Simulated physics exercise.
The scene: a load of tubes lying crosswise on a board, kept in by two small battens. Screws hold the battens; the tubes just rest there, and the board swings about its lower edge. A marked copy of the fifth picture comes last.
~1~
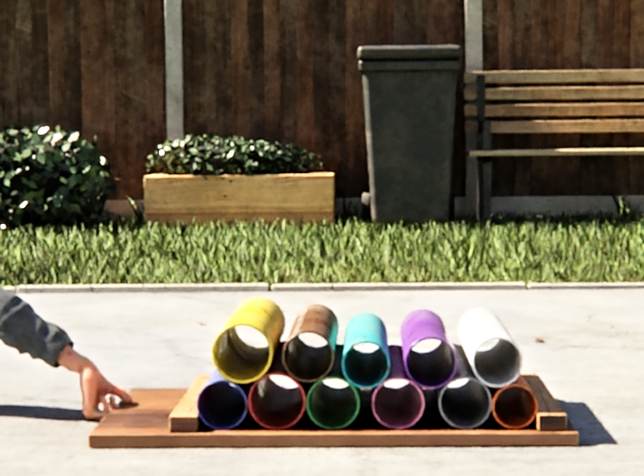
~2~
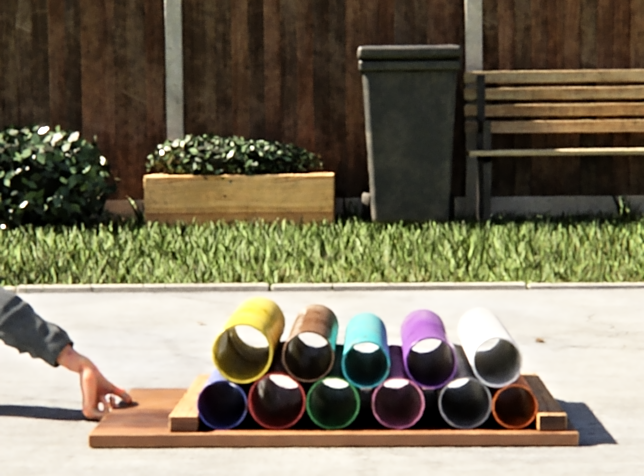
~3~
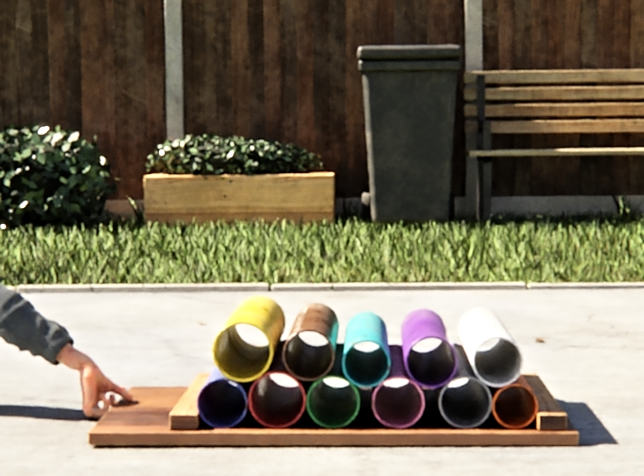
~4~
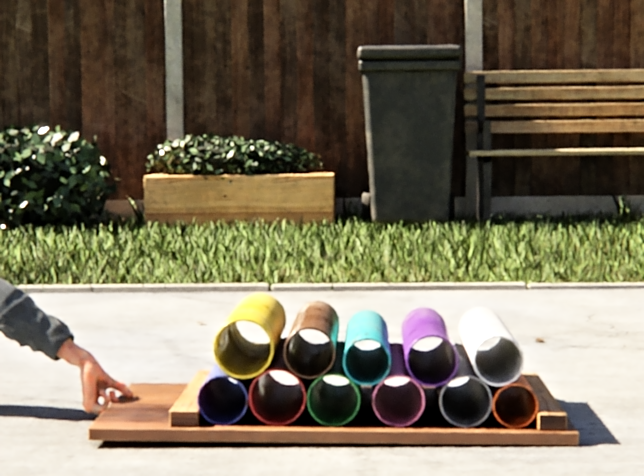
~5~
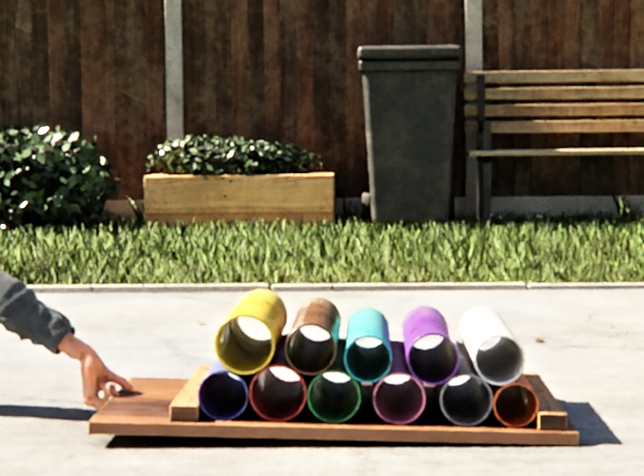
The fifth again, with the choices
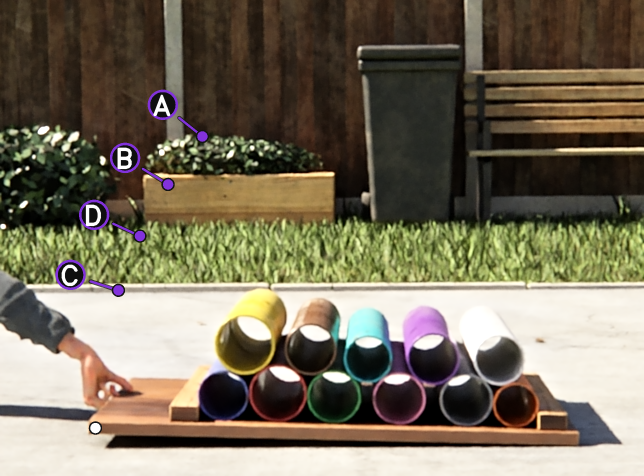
At first, a hand reaches in from the left and grips the end of a wooden board on the pavement, where colourful tubes lie stacked in two rows between small battens. Then the hand lifts that left end very slightly, and the board tilts a little with the tubes still stacked.
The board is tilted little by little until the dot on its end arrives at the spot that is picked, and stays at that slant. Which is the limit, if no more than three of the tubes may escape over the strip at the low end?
Stop at D.
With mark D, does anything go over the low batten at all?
Yes.
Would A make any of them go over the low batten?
Yes.
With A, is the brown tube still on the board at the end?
The brown tube: No.
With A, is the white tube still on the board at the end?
The white tube: No.
On the marked copy, A at (202, 136); B at (168, 184); C at (119, 290); D at (140, 236); the white dot at (95, 428).
Following D. Soon after the start, board at 16°.
Later, board at 25°.
In the end, board at 25°, one over the low batten (white).
As for the rest, A five over the low batten; B four over the low batten (purple, white, turquoise, brown); C none over the low batten.
